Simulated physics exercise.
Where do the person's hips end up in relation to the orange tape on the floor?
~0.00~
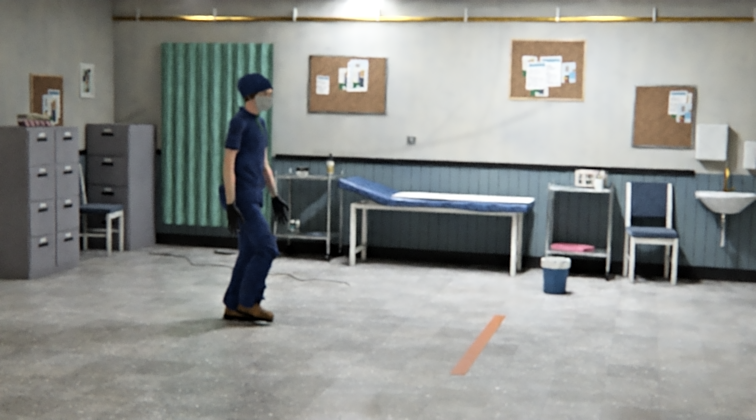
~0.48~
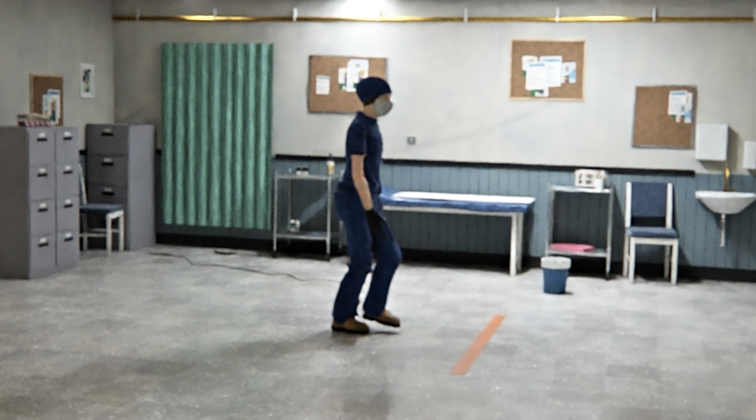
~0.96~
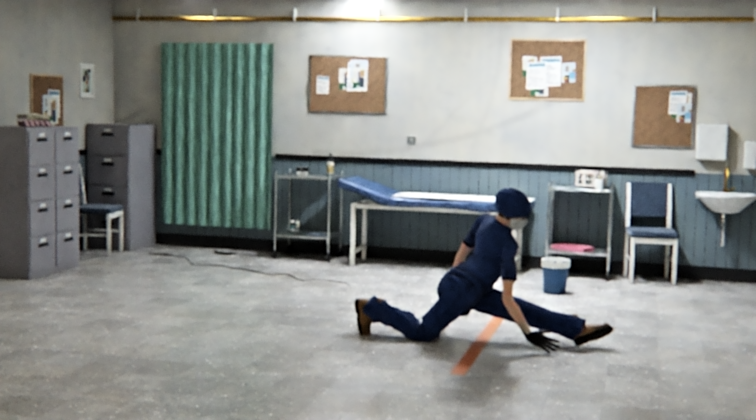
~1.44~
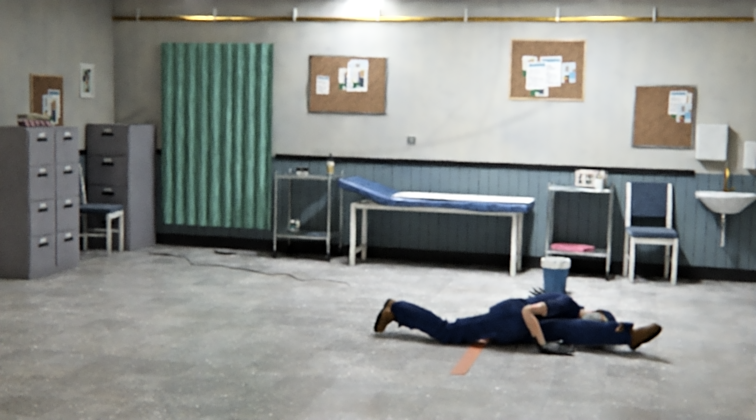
The person's hips end up past the orange tape, on its right side, with the body stretched low along the floor.
